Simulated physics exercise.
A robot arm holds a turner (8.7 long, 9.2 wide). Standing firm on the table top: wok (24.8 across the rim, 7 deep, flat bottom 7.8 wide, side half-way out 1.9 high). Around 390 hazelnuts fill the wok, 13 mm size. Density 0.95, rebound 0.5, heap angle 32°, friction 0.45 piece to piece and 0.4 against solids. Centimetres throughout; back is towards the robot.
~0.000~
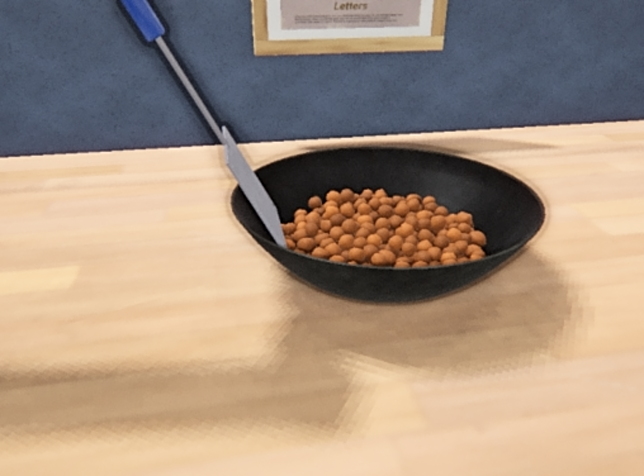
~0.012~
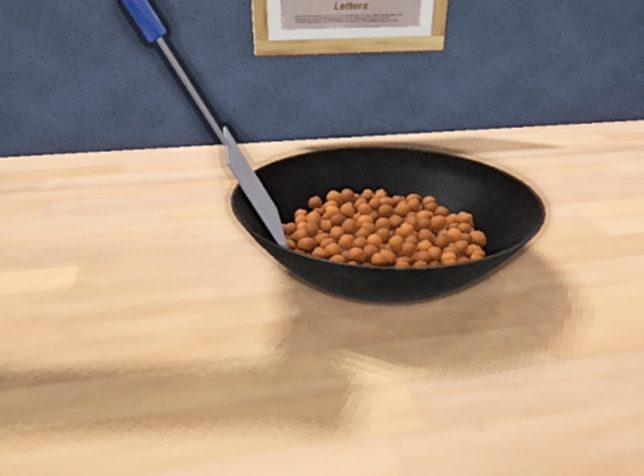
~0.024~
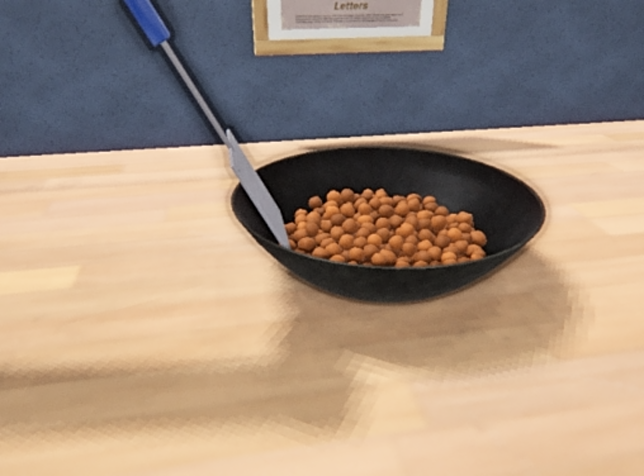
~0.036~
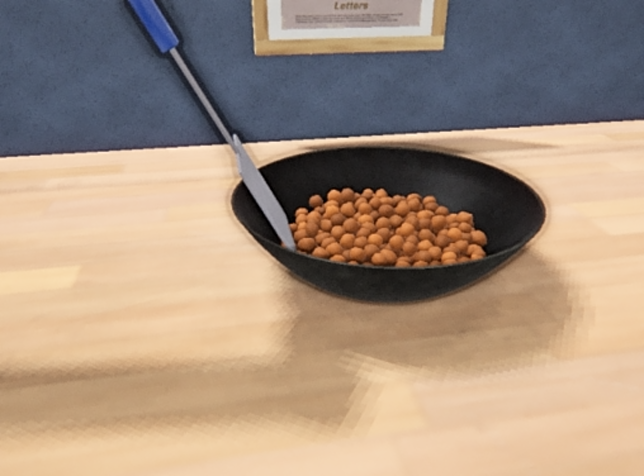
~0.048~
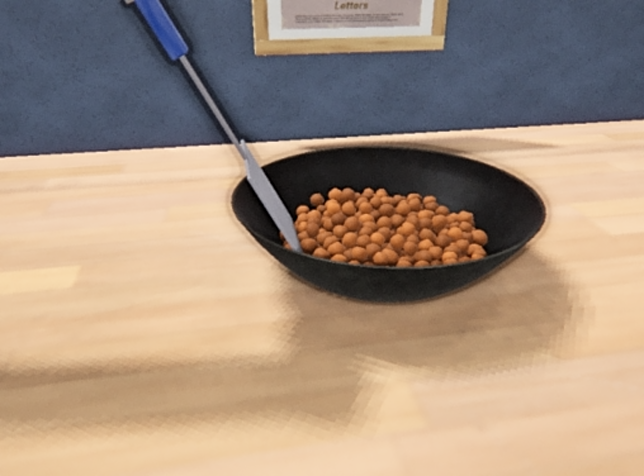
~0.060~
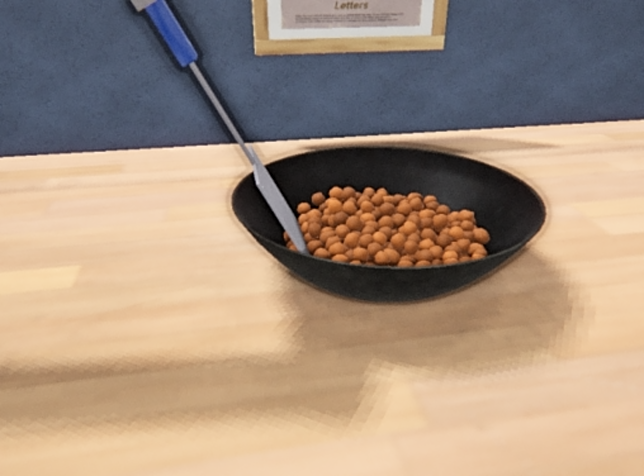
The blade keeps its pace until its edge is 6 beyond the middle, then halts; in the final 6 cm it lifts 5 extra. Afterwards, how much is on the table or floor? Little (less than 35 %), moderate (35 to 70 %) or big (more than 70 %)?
Answer: Little; less than 35 % of the hazelnuts finish on the table or floor.
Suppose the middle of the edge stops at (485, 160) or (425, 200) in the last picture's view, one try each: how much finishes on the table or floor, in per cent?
Some 40 and 0 per cent.
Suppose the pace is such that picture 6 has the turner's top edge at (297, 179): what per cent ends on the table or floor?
About 45 per cent.
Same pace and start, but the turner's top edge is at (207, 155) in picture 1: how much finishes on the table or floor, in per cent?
About 10 per cent.
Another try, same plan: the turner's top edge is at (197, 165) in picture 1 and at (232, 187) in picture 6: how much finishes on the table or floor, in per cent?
About 15 per cent.
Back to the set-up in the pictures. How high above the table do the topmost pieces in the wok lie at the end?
About 8.0 cm.
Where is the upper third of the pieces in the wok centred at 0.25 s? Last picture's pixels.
At about (465, 191).
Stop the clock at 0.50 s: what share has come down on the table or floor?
About 10 per cent.
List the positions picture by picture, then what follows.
In the first frame, turner top edge at (225, 143), sloping 63°; upper third of the load around (378, 227), from x 280 to 480, top at y 195; 388 in the wok.
In the second frame, turner top edge at (226, 143), sloping 63°; upper third of the load around (378, 227), from x 280 to 480, top at y 195.
In the third frame, turner top edge at (229, 146), sloping 63°; upper third of the load around (378, 227), from x 280 to 480, top at y 195.
In the fourth frame, turner top edge at (237, 151), sloping 63°; upper third of the load around (381, 226), from x 285 to 480, top at y 195.
In the fifth frame, turner top edge at (245, 157), sloping 63°; upper third of the load around (380, 225), from x 285 to 480, top at y 195.
In the sixth frame, turner top edge at (253, 162), sloping 63°; upper third of the load around (382, 224), from x 290 to 480, top at y 195; 388 in the wok.
By 0.16 s, sloping 63°, highest piece 6 above the table; 388 in the wok.
By 0.25 s, sloping 63°, highest piece 9 above the table; 388 in the wok.
By 0.50 s, sloping 63°, highest piece 9 above the table; 328 in the wok, 37 on the table or floor, 23 on the blade or in flight.
By 1.55 s, sloping 63°, highest piece 8 above the table; 326 in the wok, 62 on the table or floor.
Final count, 326 in the wok, 62 on the table or floor. That is 16 % on the table or floor.
